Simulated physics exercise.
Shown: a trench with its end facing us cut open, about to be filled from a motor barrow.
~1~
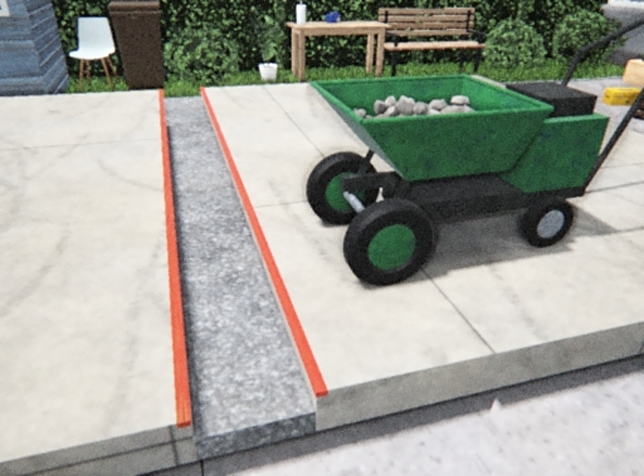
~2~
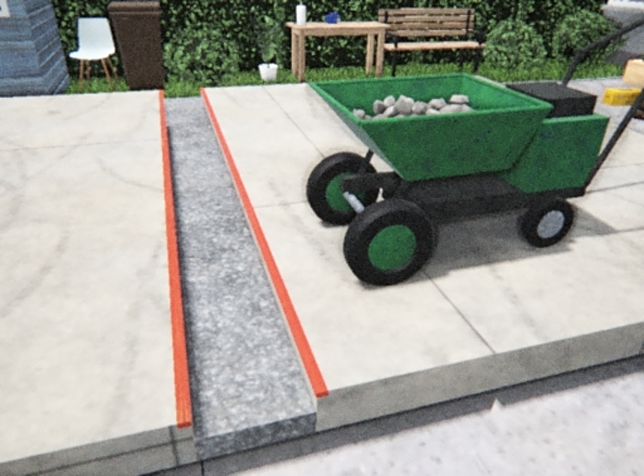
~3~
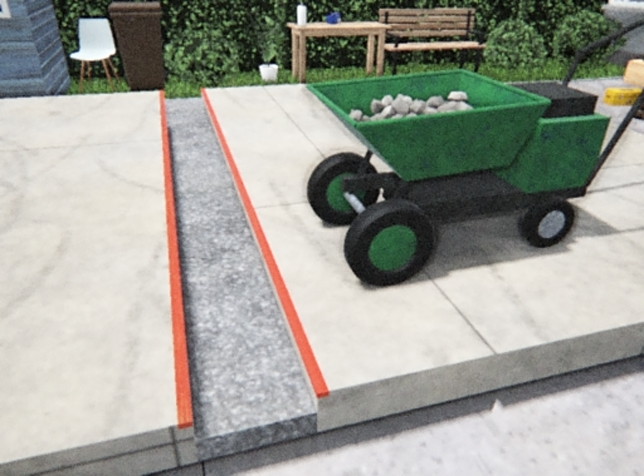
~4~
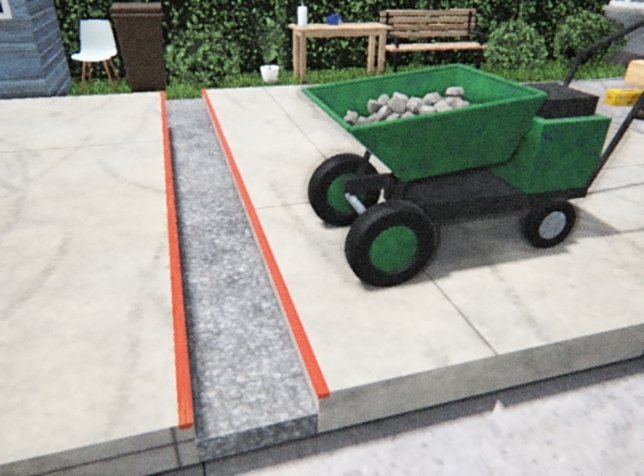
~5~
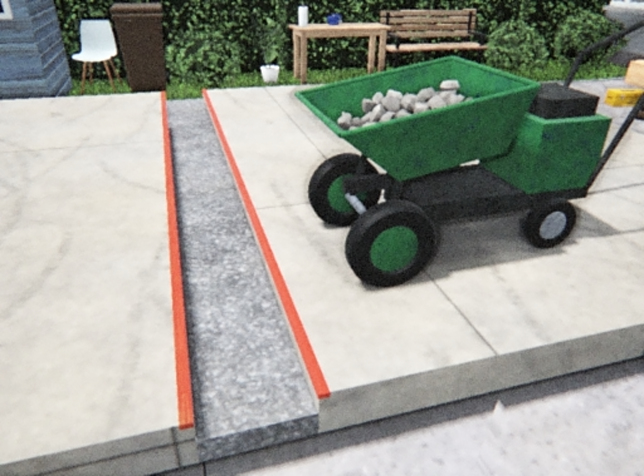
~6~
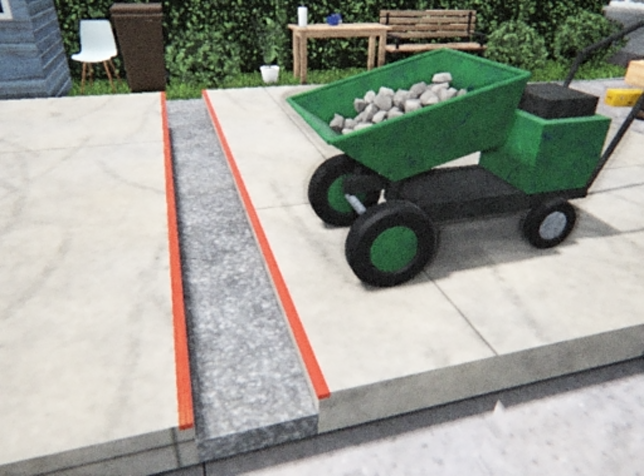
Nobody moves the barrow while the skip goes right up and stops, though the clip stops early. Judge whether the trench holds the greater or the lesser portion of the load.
Outside the trench is the minority of the load.
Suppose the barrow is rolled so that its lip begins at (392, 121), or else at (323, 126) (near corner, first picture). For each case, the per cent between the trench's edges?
Okay, so the first one ends at 100 % and the second at 60 %.
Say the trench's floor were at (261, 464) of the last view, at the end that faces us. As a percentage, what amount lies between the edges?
Estimated share: Approx. 100 per cent.
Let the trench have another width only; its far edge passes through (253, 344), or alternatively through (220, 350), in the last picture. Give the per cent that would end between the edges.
20 and 60 percent.
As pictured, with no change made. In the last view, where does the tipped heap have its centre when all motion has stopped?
Somewhere around (213, 284) in the last picture.
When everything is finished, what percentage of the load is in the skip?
Result: Close to 0 per cent.
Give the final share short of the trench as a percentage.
It comes to close to 0 %.
Shortly afterwards, skip tipped steeply; the whole lot in the skip.
Next, skip tipped right over; the bulk in the skip; near a quarter in or heaped over the trench; only a few falling.
Some moments later, skip tipped right over; the bulk in or heaped over the trench; a little beyond it.
In the end, skip tipped right over; the bulk in or heaped over the trench; a little beyond it.
